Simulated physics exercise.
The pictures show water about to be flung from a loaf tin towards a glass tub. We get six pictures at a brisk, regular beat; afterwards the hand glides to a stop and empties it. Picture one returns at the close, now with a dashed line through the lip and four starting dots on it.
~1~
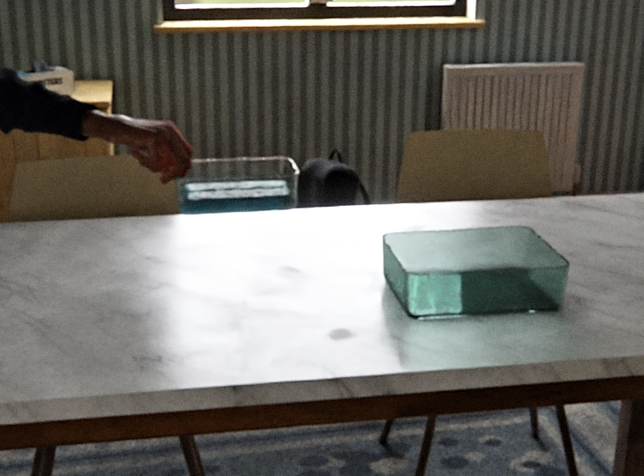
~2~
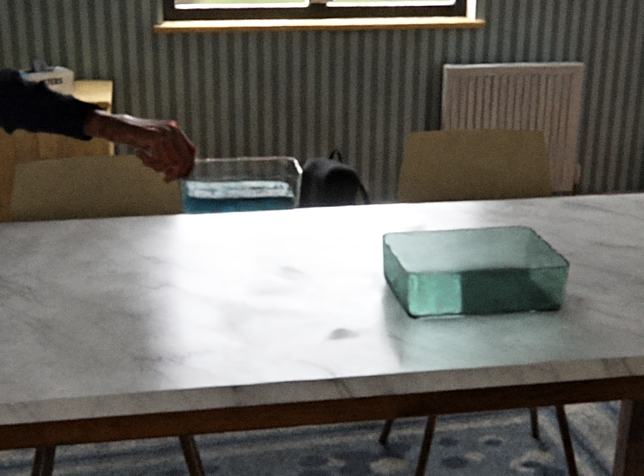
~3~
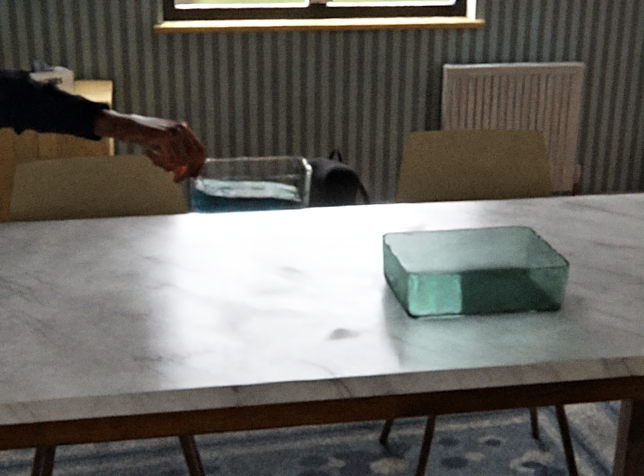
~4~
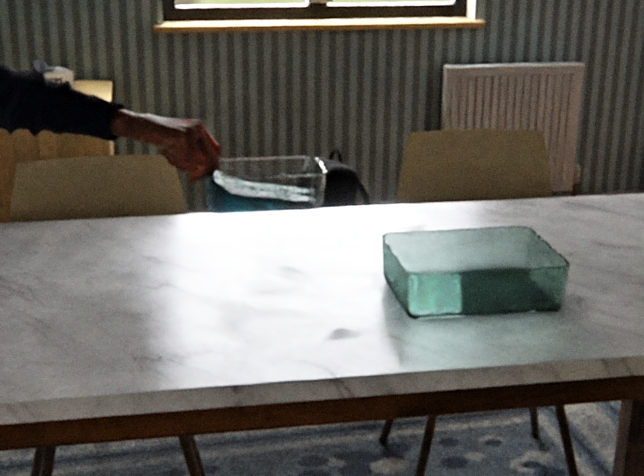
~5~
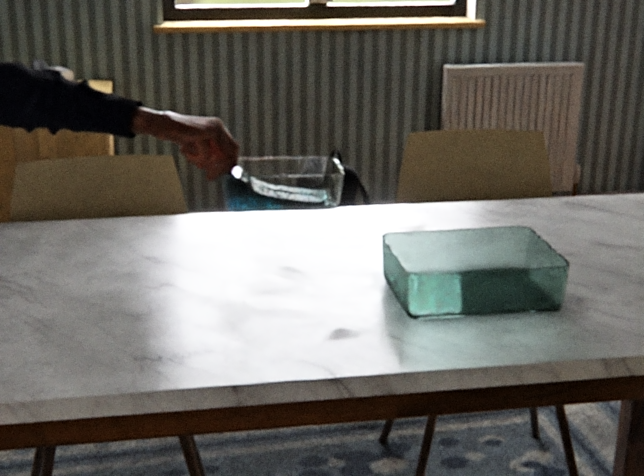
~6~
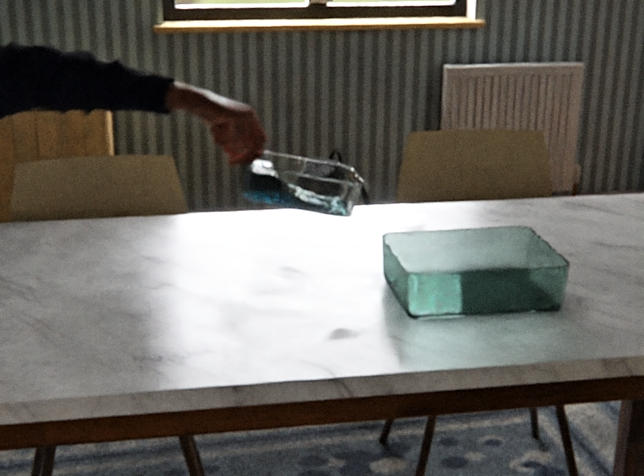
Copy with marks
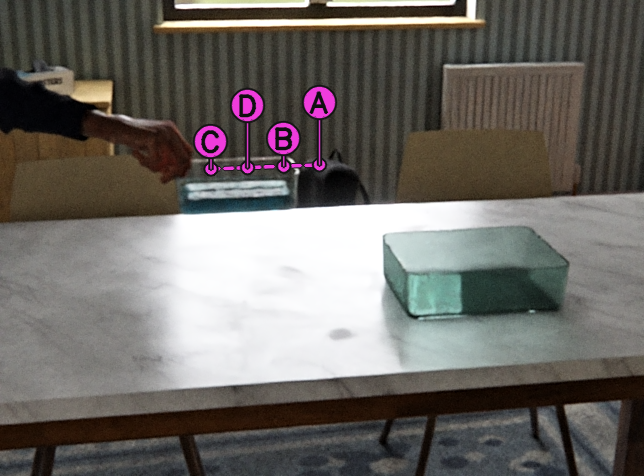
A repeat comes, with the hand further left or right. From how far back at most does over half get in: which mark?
Use spot A.
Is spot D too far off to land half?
Yes, that goes wrong.
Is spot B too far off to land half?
Yes, that goes wrong.
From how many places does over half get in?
One of them.
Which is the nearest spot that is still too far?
B.
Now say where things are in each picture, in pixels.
Upright, lip at (293, 165); tub from (405, 318) to (562, 307); nothing has left yet.
Upright, lip at (296, 165); nothing has left yet.
Upright, lip at (306, 165); nothing has left yet.
Upright, lip at (320, 164); nothing has left yet.
Upright, lip at (337, 165); nothing has left yet.
Tipped about 13°, lip at (357, 176); nothing has left yet.
On the marked copy, A at (319, 164); B at (283, 166); C at (210, 169); D at (247, 167).
Choosing A, about 77 % lands in the tub, 15 % falls short and 7 % goes beside or beyond.
Choosing B, about 10 % lands in the tub, 87 % falls short and 3 % goes beside or beyond.
Choosing C, about 0 % lands in the tub, 100 % falls short.
Choosing D, about 0 % lands in the tub, 99 % falls short.
